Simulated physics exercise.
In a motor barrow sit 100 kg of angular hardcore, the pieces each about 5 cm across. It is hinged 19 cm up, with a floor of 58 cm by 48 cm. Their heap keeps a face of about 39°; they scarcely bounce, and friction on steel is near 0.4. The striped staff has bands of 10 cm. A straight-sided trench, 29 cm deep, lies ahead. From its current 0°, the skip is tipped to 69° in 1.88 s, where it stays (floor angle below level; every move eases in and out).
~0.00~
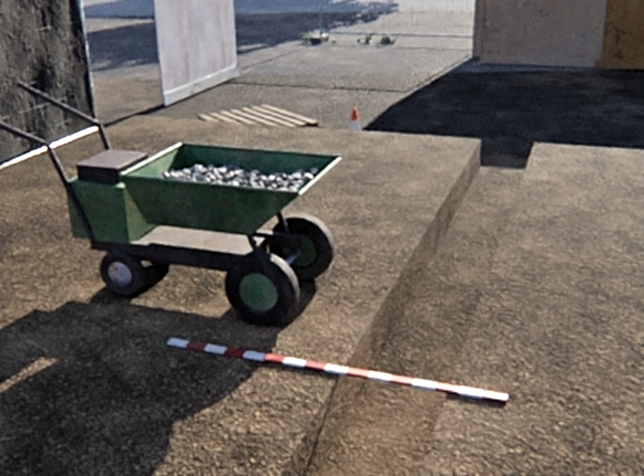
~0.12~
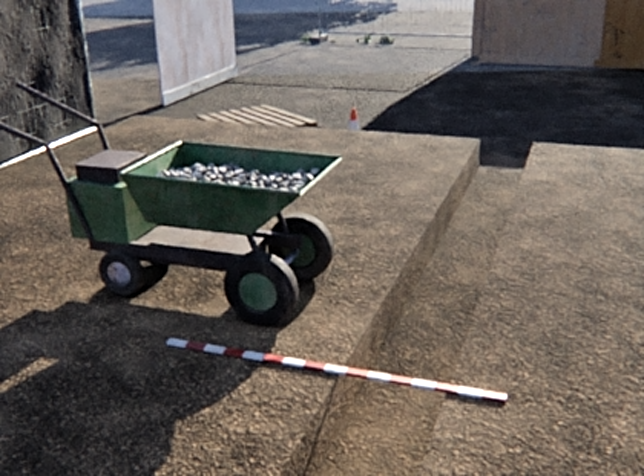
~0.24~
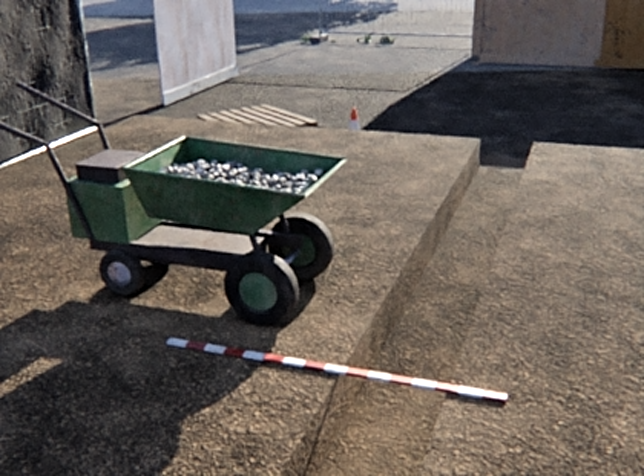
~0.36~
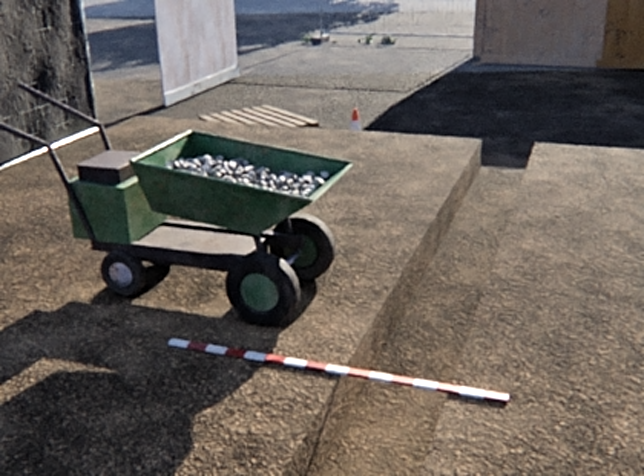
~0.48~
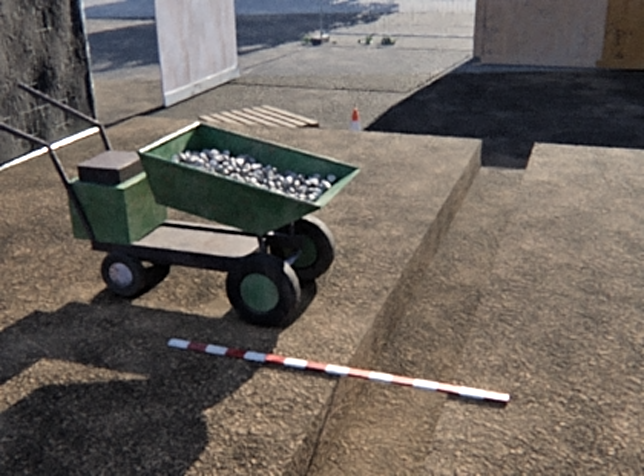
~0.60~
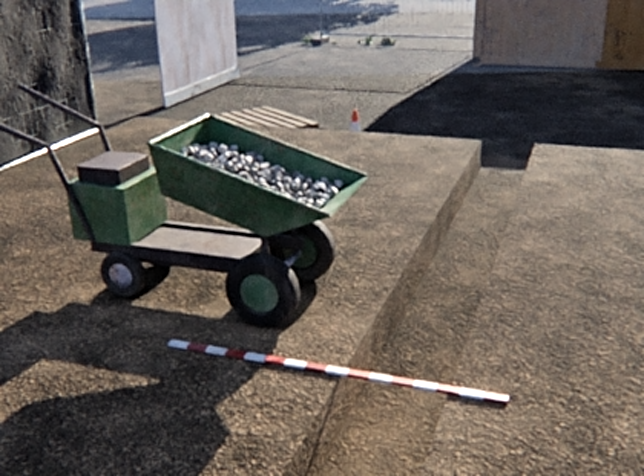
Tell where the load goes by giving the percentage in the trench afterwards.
About 100 per cent of the load is in the trench.
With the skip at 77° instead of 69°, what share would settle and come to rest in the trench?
In that case near 100 per cent.
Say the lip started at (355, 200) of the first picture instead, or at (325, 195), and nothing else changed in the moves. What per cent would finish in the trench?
First place: Near 60%; second place: Near 95%.
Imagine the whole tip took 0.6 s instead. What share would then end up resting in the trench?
Then about 95 per cent.
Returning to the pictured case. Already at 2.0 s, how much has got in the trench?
Close to 60 per cent at that time.
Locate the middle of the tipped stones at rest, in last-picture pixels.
I'd point to around (431, 361).
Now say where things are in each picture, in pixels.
In the first picture, lip at (299, 193), floor tilted 0°, highest stones at (236, 175).
In the second picture, the skip is at 1°, its lip at (300, 194); the top of the load is at (225, 174); the stones move at 0.1 m/s on average.
In the third picture, lip at (305, 196), floor tilted 3°, highest stones at (214, 170); the stones move at 0.2 m/s on average.
In the fourth picture, the skip is at 7°, its lip at (313, 201); the top of the load is at (208, 164); the stones move at 0.3 m/s on average.
In the fifth picture, the skip is at 11°, its lip at (321, 207); the top of the load is at (204, 158); the stones move at 0.4 m/s on average.
In the sixth picture, the skip is at 17°, its lip at (330, 216); the top of the load is at (208, 152); the stones move at 0.4 m/s on average.
After 1.4 s the floor is at 58°; 100 % in the skip; the foremost stones are at (381, 274).
After 2.0 s the floor is at 69°; 42 % in the skip, 58 % in the trench; the foremost stones are at (465, 365).
After 2.3 s the floor is at 69°; 11 % in the skip, 89 % in the trench; the foremost stones are at (462, 372).
After 4.3 s the floor is at 69°; 0 % in the skip, 100 % in the trench; the foremost stones are at (462, 369).
